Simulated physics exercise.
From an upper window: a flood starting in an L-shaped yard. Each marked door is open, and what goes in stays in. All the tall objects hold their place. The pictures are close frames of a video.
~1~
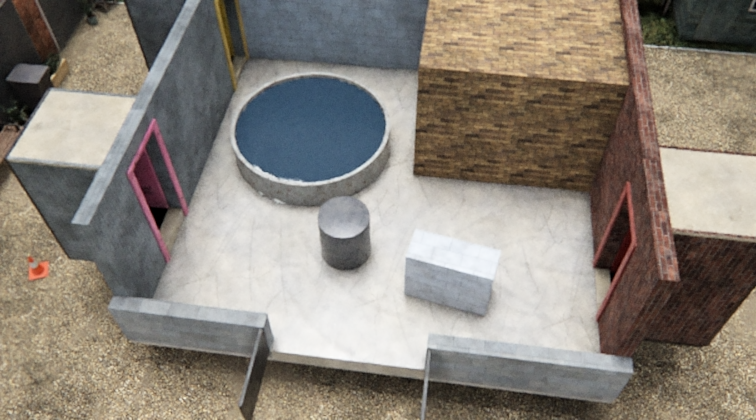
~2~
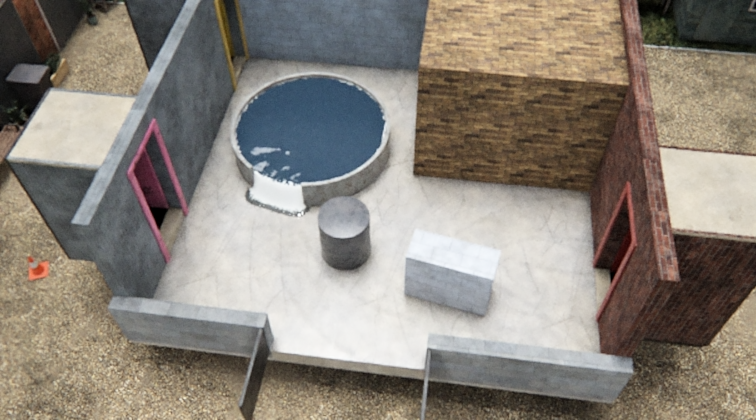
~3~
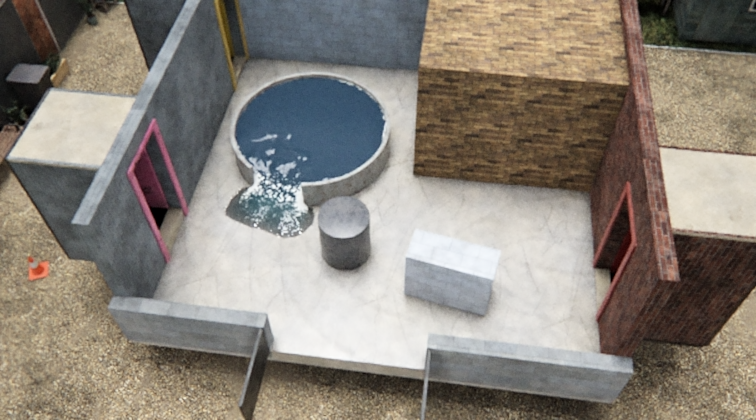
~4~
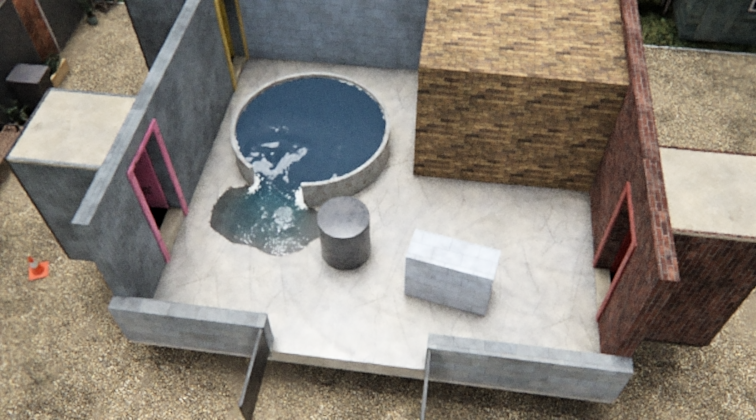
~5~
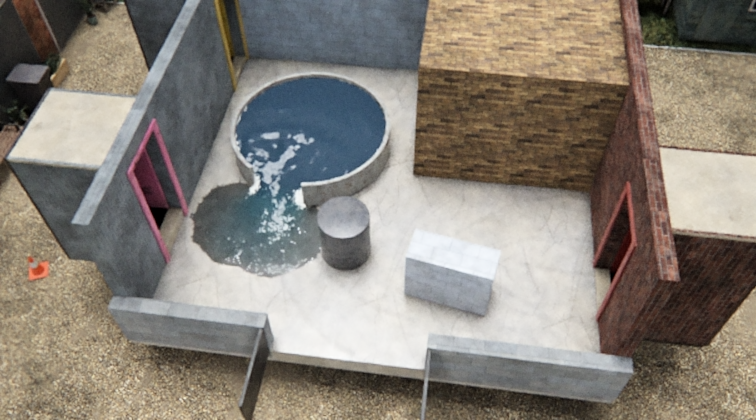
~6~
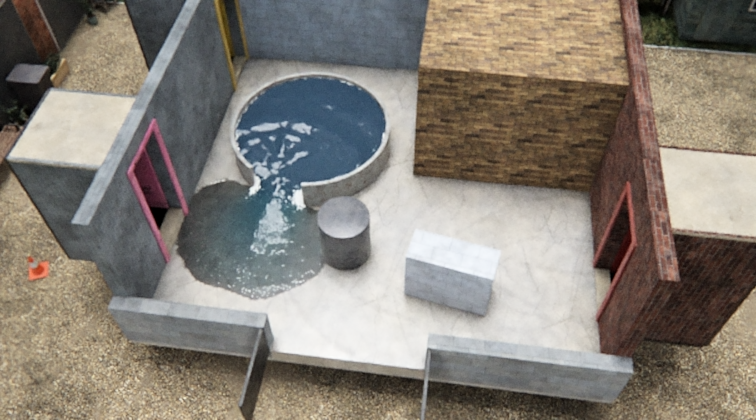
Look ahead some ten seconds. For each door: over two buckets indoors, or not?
In the end: The red door holds within the limit; the pink door holds within the limit; the yellow door holds within the limit.
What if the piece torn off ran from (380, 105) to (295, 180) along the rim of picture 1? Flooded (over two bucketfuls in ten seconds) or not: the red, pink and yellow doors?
The red door lets more in, the pink door is under, the yellow door goes over.
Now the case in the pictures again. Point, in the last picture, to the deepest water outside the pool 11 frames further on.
I would point to (155, 322).
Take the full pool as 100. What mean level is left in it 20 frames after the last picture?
I make it 60 per cent.
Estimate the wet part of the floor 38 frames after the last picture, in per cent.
I make it 55 per cent.
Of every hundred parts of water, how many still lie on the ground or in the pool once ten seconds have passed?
Near 80 in a hundred.
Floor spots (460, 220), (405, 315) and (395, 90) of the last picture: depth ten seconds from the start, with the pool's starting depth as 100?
In turn 4, 10 and 4 in a hundred.
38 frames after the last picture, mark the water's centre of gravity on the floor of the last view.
At about (291, 202).
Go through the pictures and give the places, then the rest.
The round tank at (311, 128) is whole and still, in the first frame.
The front is at (305, 209), out from the gap at (277, 192), in the second frame.
The front is at (232, 209), out from the gap at (278, 193), in the third frame.
The front is at (280, 251), out from the gap at (278, 194), in the fourth frame.
The front is at (275, 271), out from the gap at (278, 193), in the fifth frame.
The front is at (208, 279), out from the gap at (278, 193), in the sixth frame.
A moment on, water covers 25 % of the floor; the red door not reached, the pink door wet at the sill, nothing in, the yellow door not reached.
Next, water covers 30 % of the floor; the red door not reached, the pink door wet at the sill, nothing in, the yellow door not reached.
Then, water covers 30 % of the floor; the red door not reached, the pink door wet at the sill, nothing in, the yellow door not reached.
Later, water covers 55 % of the floor; the red door not reached, the pink door wet at the sill, nothing in, the yellow door wet at the sill, nothing in.
In the end, water covers 90 % of the floor; the red door under two buckets in, the pink door wet at the sill, nothing in, the yellow door wet at the sill, nothing in.
